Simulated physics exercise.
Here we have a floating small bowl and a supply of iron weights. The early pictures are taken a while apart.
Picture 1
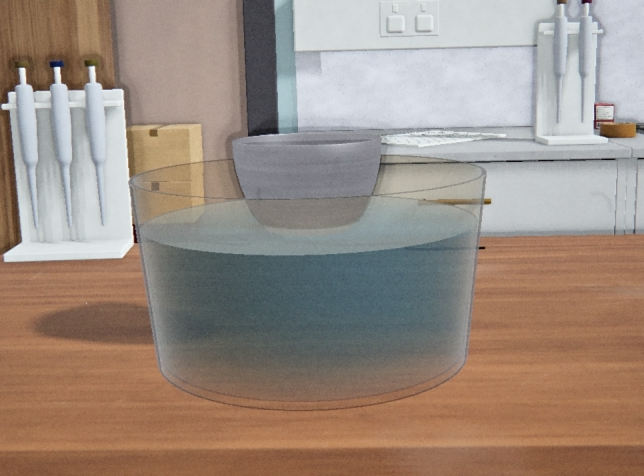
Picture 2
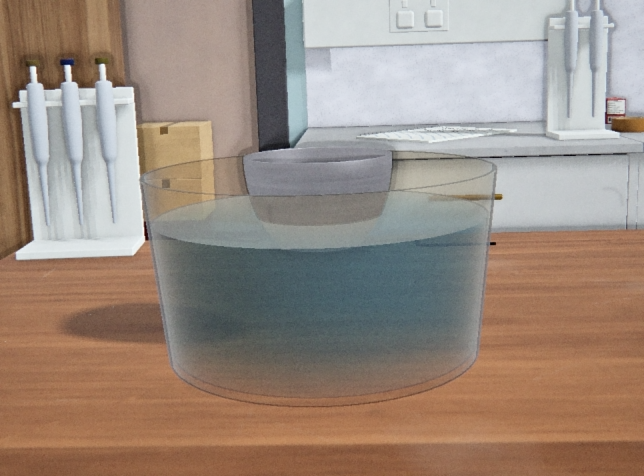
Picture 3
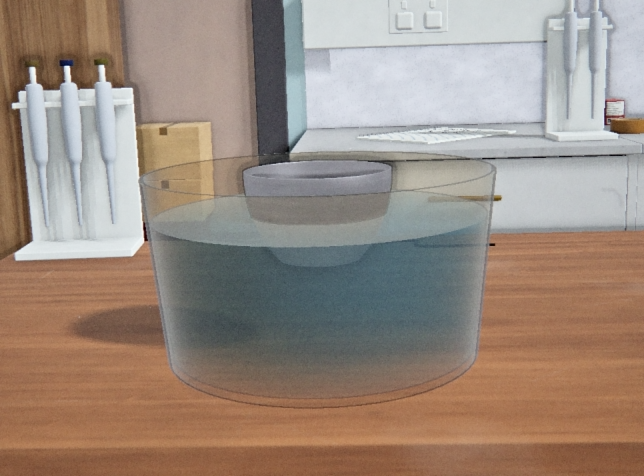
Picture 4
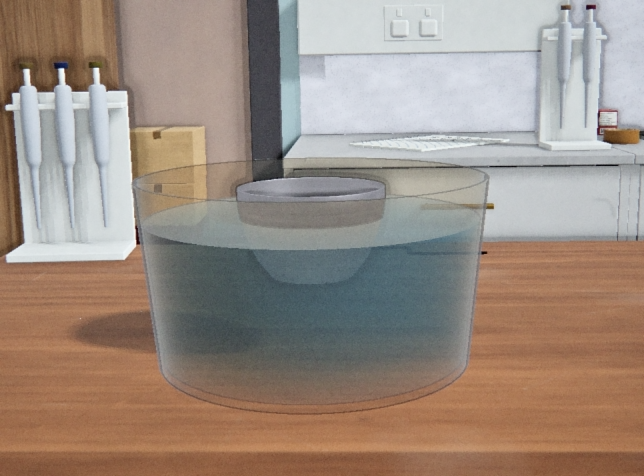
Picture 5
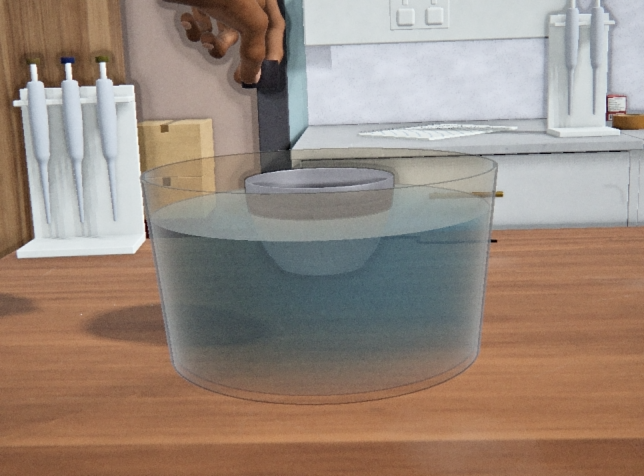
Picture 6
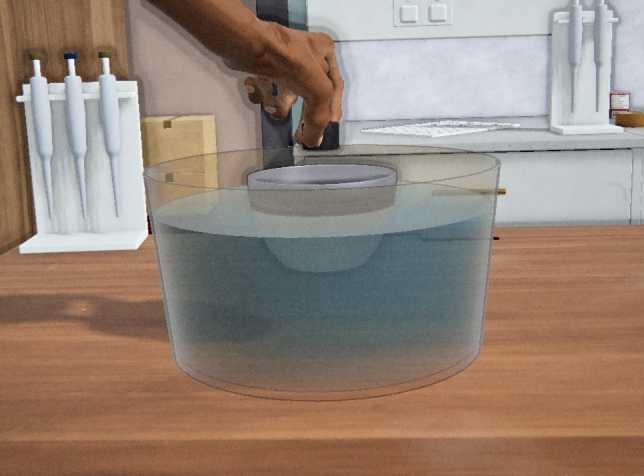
A hand came in from the upper left holding a small dark object and moved it over a small gray bowl, which had earlier sunk lower in steps while floating in a clear tub of water.
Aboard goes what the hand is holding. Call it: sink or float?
Float.
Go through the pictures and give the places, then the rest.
In the first picture, small bowl (307, 141) empty; most of its side above the surface.
In the second picture, small bowl (318, 157) with one aboard; about two thirds of its side above the surface.
In the third picture, small bowl (317, 171) with two aboard; about half of its side above the surface.
In the fourth picture, small bowl (311, 189) with three aboard; about a third of its side above the surface.
In the fifth picture, small bowl (319, 179) with three aboard; about a third of its side above the surface; the next iron weight in the hand at (260, 74).
In the sixth picture, small bowl (322, 176) with three aboard; about a third of its side above the surface; the next iron weight in the hand at (321, 136).
Soon after, the iron weight is in and the small bowl dips.
Later, it steadies; about a fifth of its side above the surface.
In the end, the small bowl floats; about a fifth of its side above the surface.
